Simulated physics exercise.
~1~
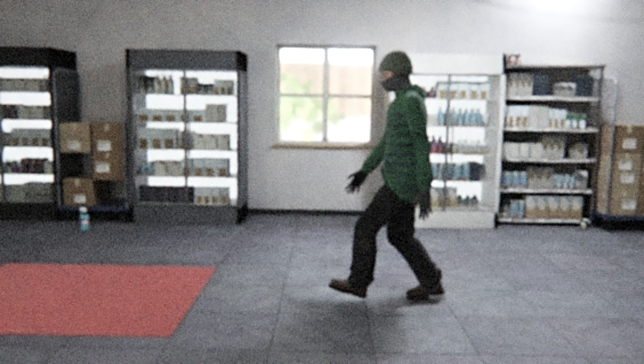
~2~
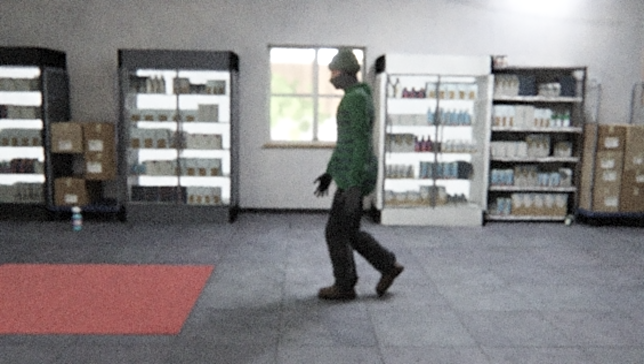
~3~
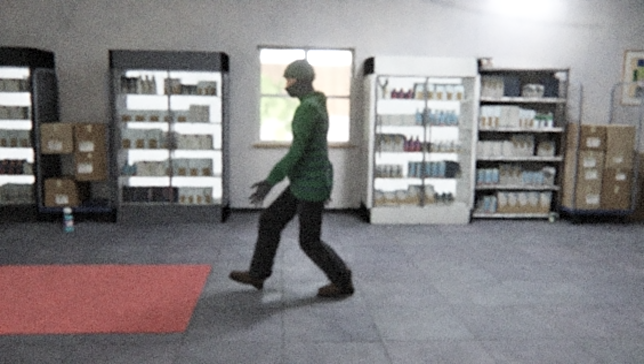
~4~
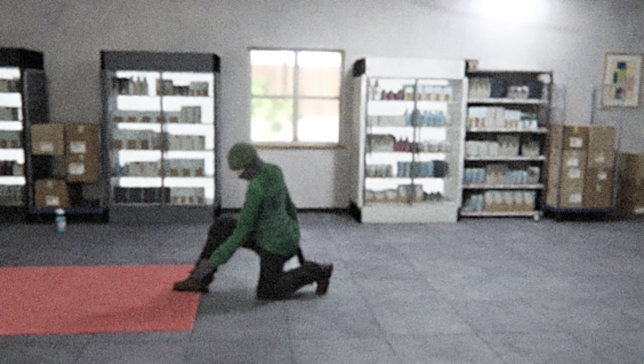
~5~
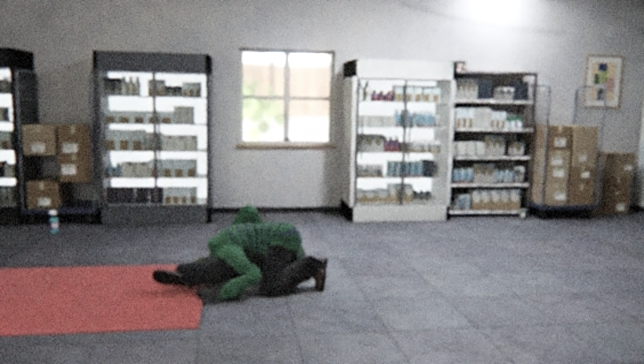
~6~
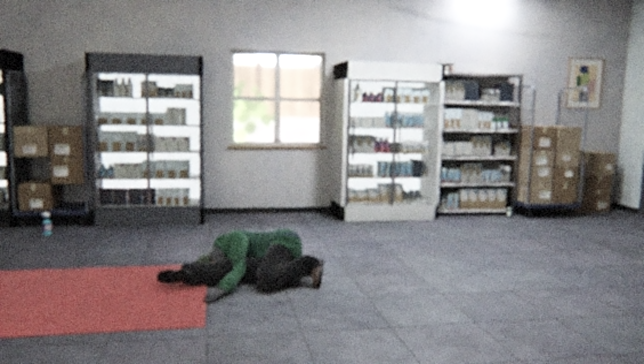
At the start, a person in a green top, dark trousers and a cap walks left across a grey tiled floor towards a red mat, passing shelves, boxes and a window, while the view drifts slightly. The walker keeps striding until close to the mat. Then the legs fold, and the body drops onto bent knees near the mat's edge. The torso pitches forward and down, curling low over the legs. Finally the person sinks onto the floor and lies slumped beside the mat, with the head and chest stopping short of its near edge.
